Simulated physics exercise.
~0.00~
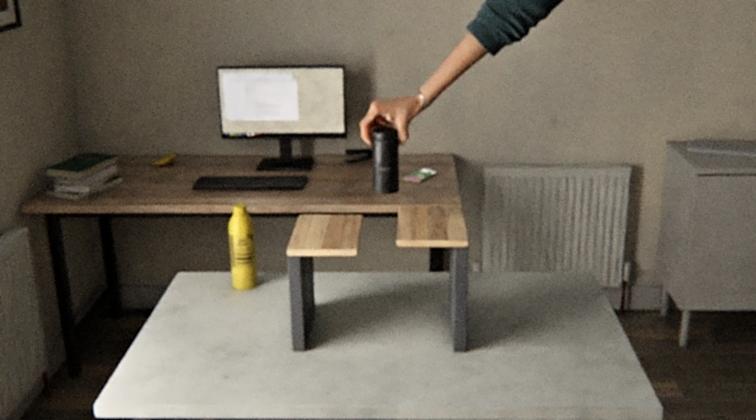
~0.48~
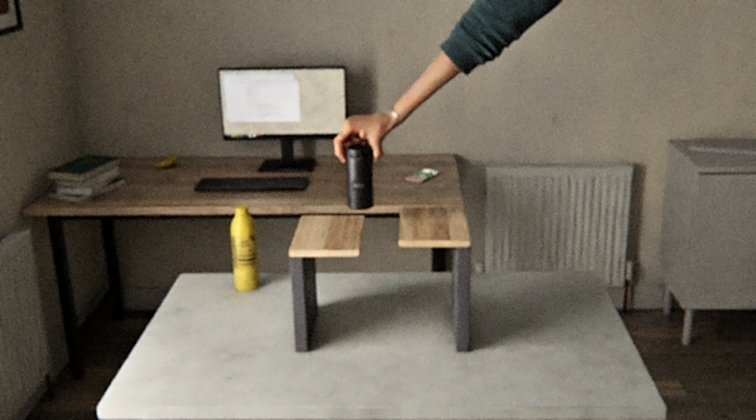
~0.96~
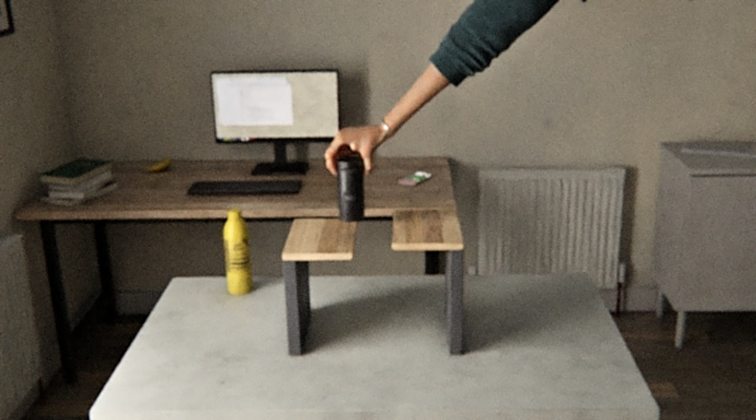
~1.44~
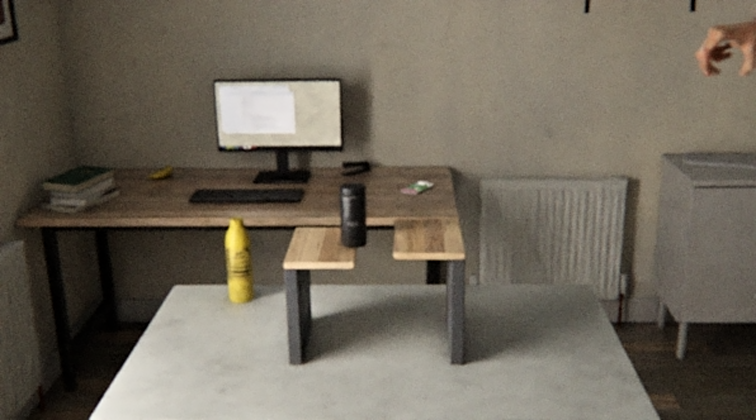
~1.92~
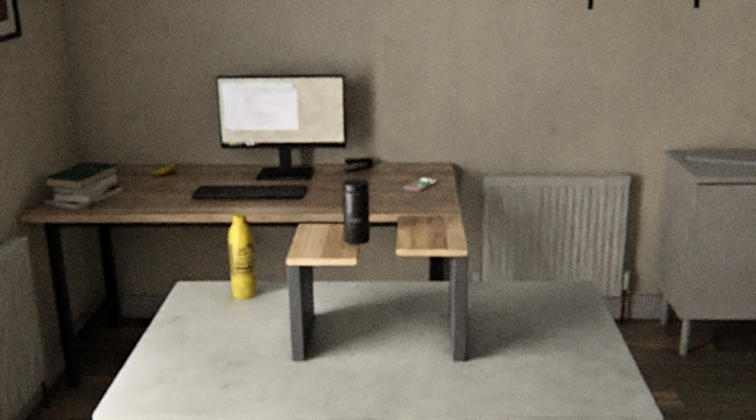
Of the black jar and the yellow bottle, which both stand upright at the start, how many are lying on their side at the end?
None of them are lying on their side at the end. The black jar and the yellow bottle are both still upright.
